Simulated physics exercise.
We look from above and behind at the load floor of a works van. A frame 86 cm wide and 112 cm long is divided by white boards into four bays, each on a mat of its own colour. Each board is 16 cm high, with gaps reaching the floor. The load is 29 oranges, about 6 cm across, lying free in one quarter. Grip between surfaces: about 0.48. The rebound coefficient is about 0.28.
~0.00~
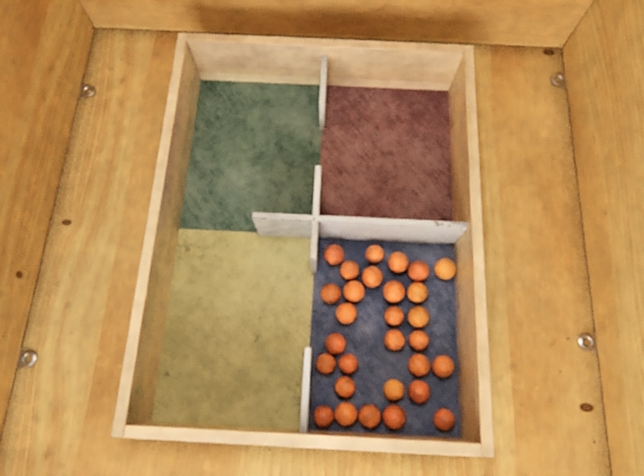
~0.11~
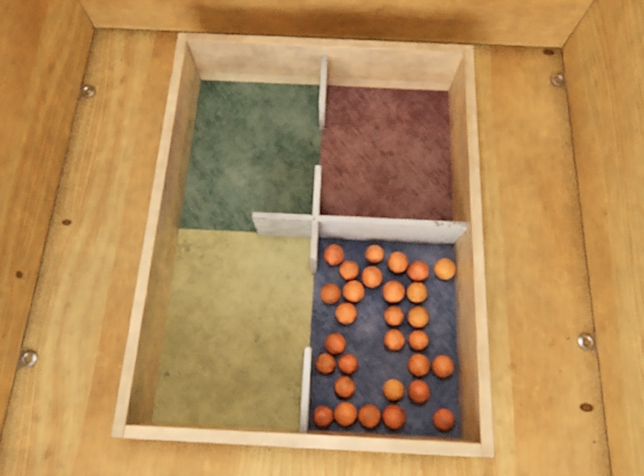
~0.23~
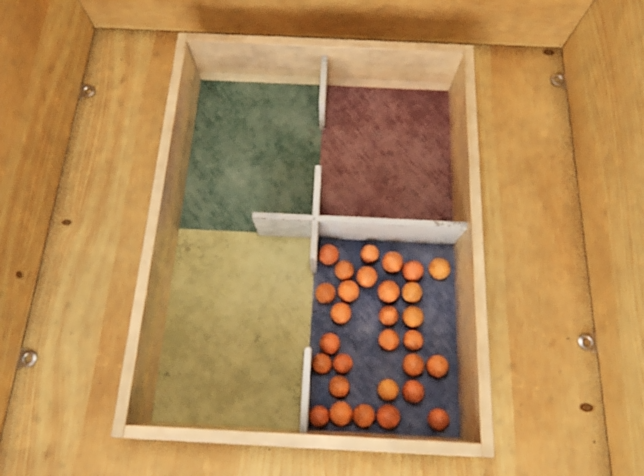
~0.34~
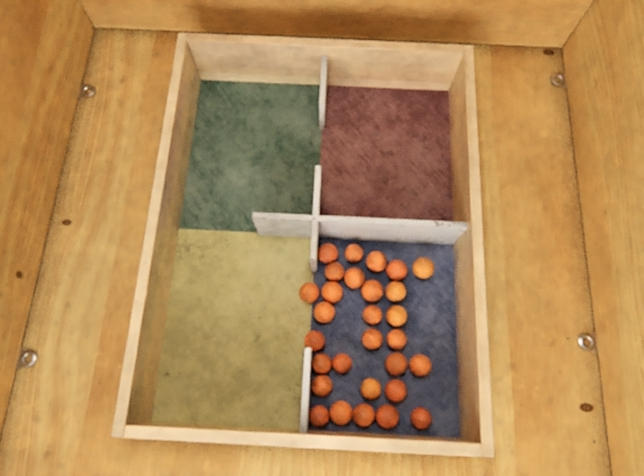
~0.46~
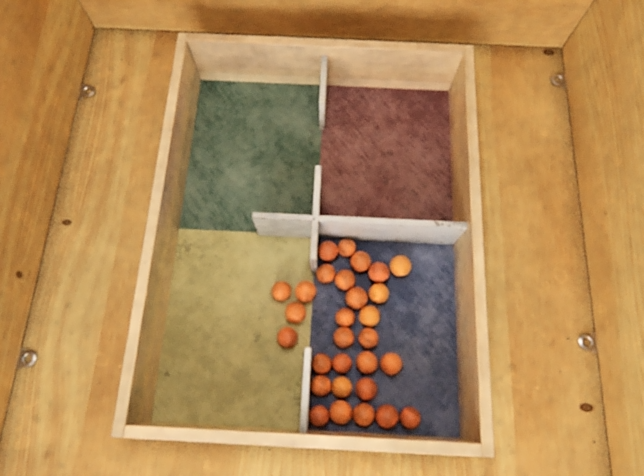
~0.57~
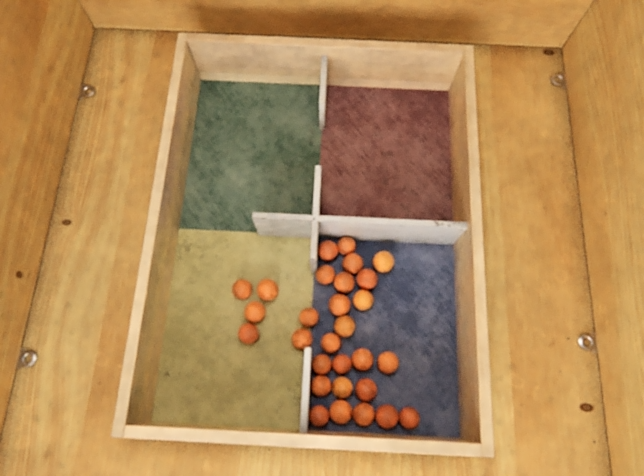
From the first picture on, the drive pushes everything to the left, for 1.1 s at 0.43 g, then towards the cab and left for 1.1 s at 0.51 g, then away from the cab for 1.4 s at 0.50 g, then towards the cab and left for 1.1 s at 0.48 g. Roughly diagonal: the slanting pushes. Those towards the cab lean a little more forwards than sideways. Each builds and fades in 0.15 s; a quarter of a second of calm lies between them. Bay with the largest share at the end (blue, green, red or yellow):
Green bay.
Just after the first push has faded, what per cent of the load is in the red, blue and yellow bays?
Per cent by bay - red: 0, blue: 50, yellow: 50.
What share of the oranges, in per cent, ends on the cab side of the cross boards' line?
Share: About 80 in a hundred.
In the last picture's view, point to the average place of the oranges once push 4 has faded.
Looking at the last picture, it comes out around (226, 172).
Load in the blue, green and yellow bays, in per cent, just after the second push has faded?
Well, you'd find blue at 20, green at 70 and yellow at 10 per cent.
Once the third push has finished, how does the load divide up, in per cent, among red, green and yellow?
Red 0, green 10, yellow 70 %.
After push 1 (1.34 s), 14 in the blue bay and 15 in the yellow bay.
After push 2 (2.69 s), 6 in the blue bay, 20 in the green bay and 3 in the yellow bay.
After push 3 (4.34 s), 1 in the red bay, 6 in the blue bay, 2 in the green bay and 20 in the yellow bay.
After push 4 (5.69 s), 2 in the blue bay, 20 in the green bay and 7 in the yellow bay.
Final count (at 6.80 s), 2 in the blue bay, 23 in the green bay and 4 in the yellow bay.
